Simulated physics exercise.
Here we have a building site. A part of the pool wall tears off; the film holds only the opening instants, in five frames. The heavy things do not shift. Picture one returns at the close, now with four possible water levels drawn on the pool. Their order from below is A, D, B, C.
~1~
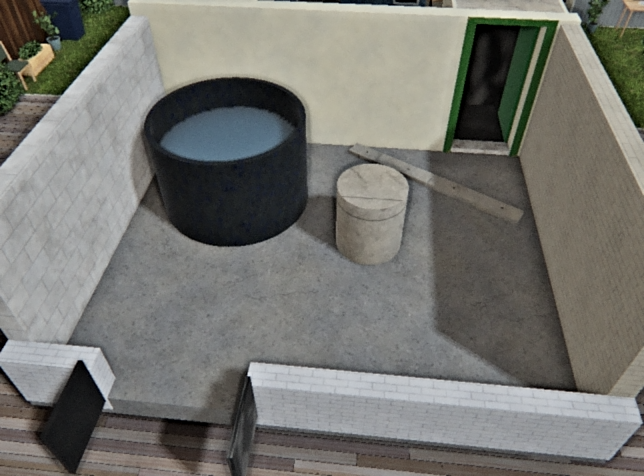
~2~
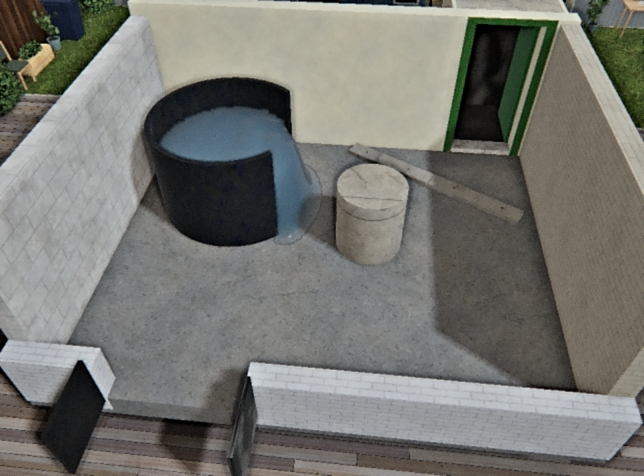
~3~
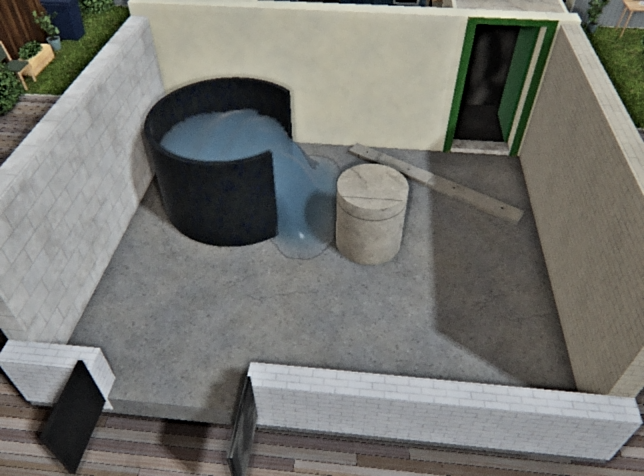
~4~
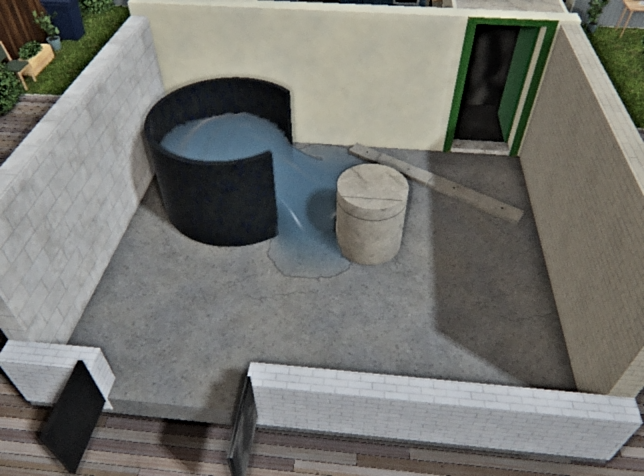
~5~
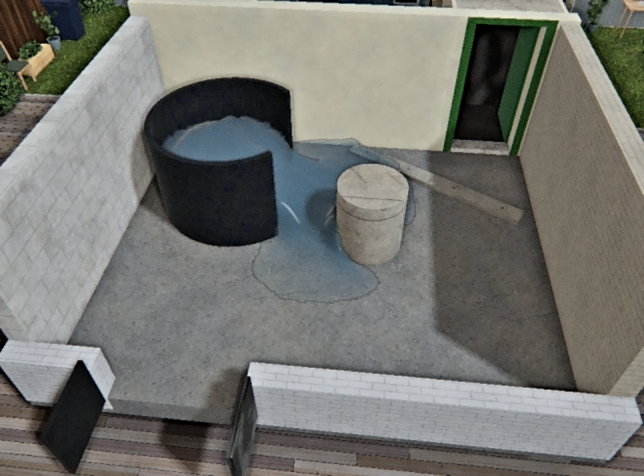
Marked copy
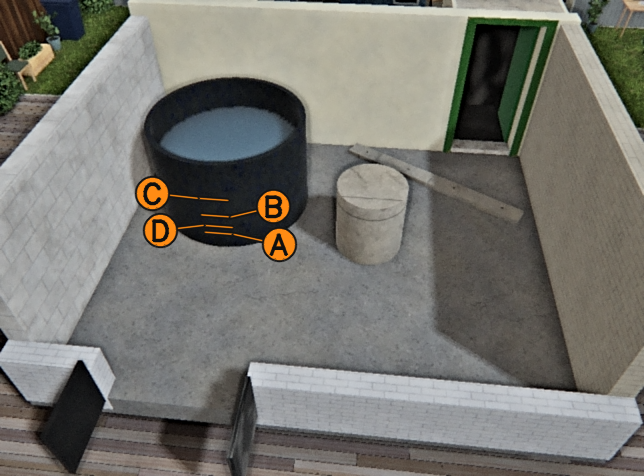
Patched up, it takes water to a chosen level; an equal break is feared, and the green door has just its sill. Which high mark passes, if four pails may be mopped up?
I would pick mark D.
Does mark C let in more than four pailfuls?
Yes, that goes wrong.
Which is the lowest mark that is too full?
Here it is mark B.
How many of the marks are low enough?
Two of them.
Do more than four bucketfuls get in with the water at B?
Yes.
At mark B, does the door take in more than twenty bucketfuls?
No, it does not.
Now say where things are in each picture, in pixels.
In the first picture, water in the pool at rest, its middle at (230, 144); foot of the green doorway at (479, 153); open gate at (173, 352).
In the second picture, front seen at (292, 231), 2 % of the ground wet.
In the third picture, front seen at (307, 252), 6 % of the ground wet.
In the fourth picture, front seen at (333, 268), 12 % of the ground wet.
In the fifth picture, front seen at (360, 289), 19 % of the ground wet.
On the marked copy, A at (219, 233); B at (216, 215); C at (212, 199); D at (218, 226); from the bottom up A, D, B, C.
With A, nothing gets over.
With B, about 8 bucketfuls get in.
With C, dozens of bucketfuls pour in.
With D, a splash gets over, under a bucket.
